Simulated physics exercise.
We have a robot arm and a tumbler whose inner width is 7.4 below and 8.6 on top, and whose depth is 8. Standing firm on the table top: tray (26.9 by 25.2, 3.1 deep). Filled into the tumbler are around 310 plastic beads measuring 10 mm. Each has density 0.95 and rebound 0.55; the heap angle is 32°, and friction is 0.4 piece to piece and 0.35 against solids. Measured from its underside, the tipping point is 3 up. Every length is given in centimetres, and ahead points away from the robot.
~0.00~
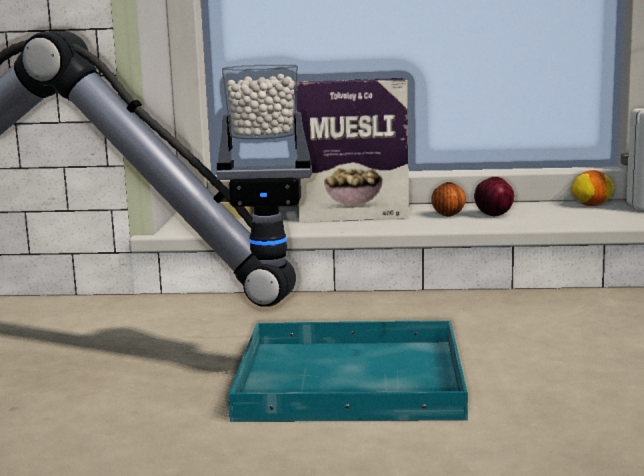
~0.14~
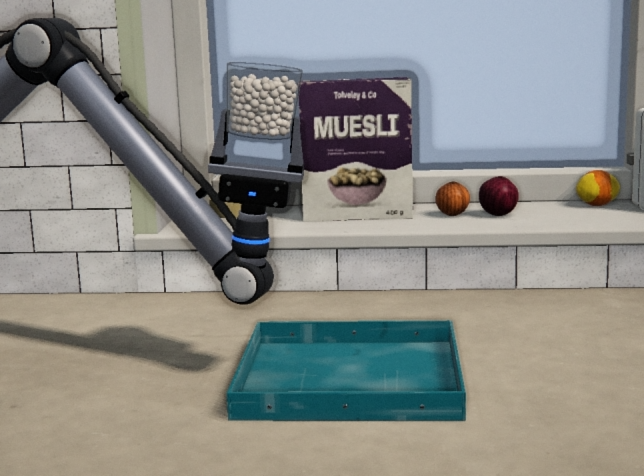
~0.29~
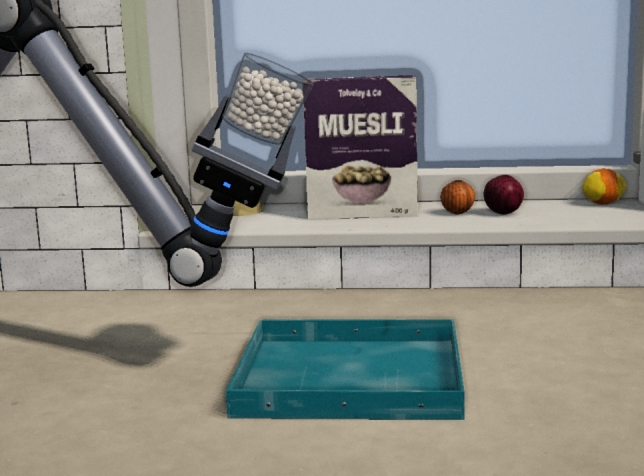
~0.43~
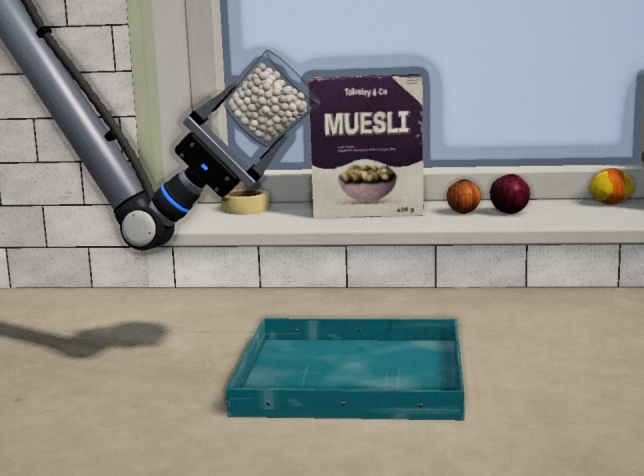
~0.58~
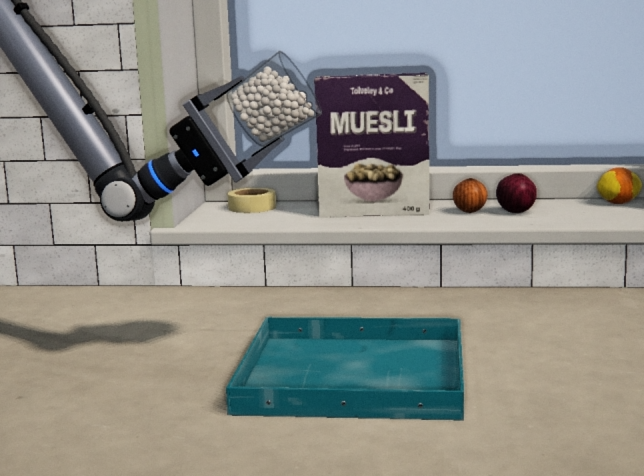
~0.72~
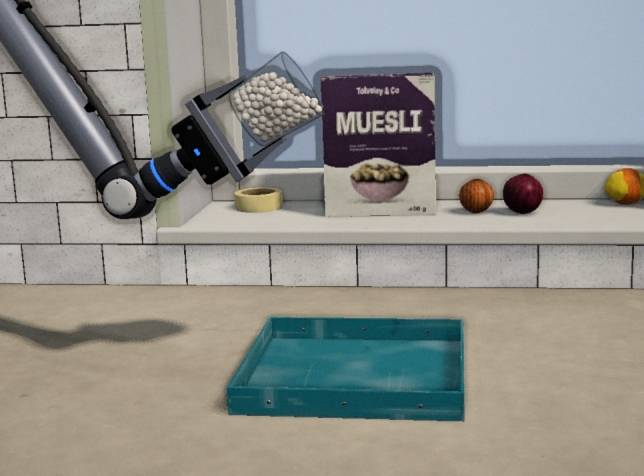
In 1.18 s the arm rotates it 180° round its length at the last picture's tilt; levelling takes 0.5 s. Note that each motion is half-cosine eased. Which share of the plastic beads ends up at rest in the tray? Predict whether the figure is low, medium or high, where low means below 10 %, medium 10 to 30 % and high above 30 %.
Low.
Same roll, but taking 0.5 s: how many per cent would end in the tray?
In that case around 5 percent.
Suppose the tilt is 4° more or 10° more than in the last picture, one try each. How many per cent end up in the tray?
Roughly 10 % on the first try and 20 % on the second.
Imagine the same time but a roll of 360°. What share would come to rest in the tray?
It would be roughly 5 percent.
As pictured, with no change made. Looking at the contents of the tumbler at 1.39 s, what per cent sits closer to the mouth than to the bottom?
Roughly 45 percent.
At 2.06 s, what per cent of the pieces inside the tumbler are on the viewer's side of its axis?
About 40 %.
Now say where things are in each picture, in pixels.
In the first frame, tumbler middle at (261, 102), upright; upper third of the load around (261, 90), from x 230 to 290, top at y 80; 312 in the tumbler.
In the second frame, tumbler middle at (262, 102), tipped 8°; upper third of the load around (261, 90), from x 235 to 295, top at y 80.
In the third frame, tumbler middle at (265, 101), tipped 26°; upper third of the load around (261, 89), from x 230 to 300, top at y 70.
In the fourth frame, tumbler middle at (269, 102), tipped 47°; upper third of the load around (264, 90), from x 230 to 305, top at y 70.
In the fifth frame, tumbler middle at (272, 102), tipped 58°; upper third of the load around (266, 90), from x 235 to 310, top at y 70.
In the sixth frame, tumbler middle at (274, 102), tipped 59°; upper third of the load around (267, 92), from x 235 to 320, top at y 75; 312 in the tumbler.
By 1.39 s, tipped 59°, highest piece 39 above the table; 306 in the tumbler, 2 in the tray, 4 in flight or on a rim.
By 2.06 s, tipped 45°, highest piece 39 above the table; 297 in the tumbler, 9 in the tray, 6 in flight or on a rim.
By 2.60 s, upright, highest piece 40 above the table; 296 in the tumbler, 14 in the tray, 1 on the table or floor, 1 in flight or on a rim.
By 3.30 s, upright, highest piece 40 above the table; 296 in the tumbler, 15 in the tray, 1 on the table or floor.
Final count, 296 in the tumbler, 15 in the tray, 1 on the table or floor. That is 5 % in the tray.
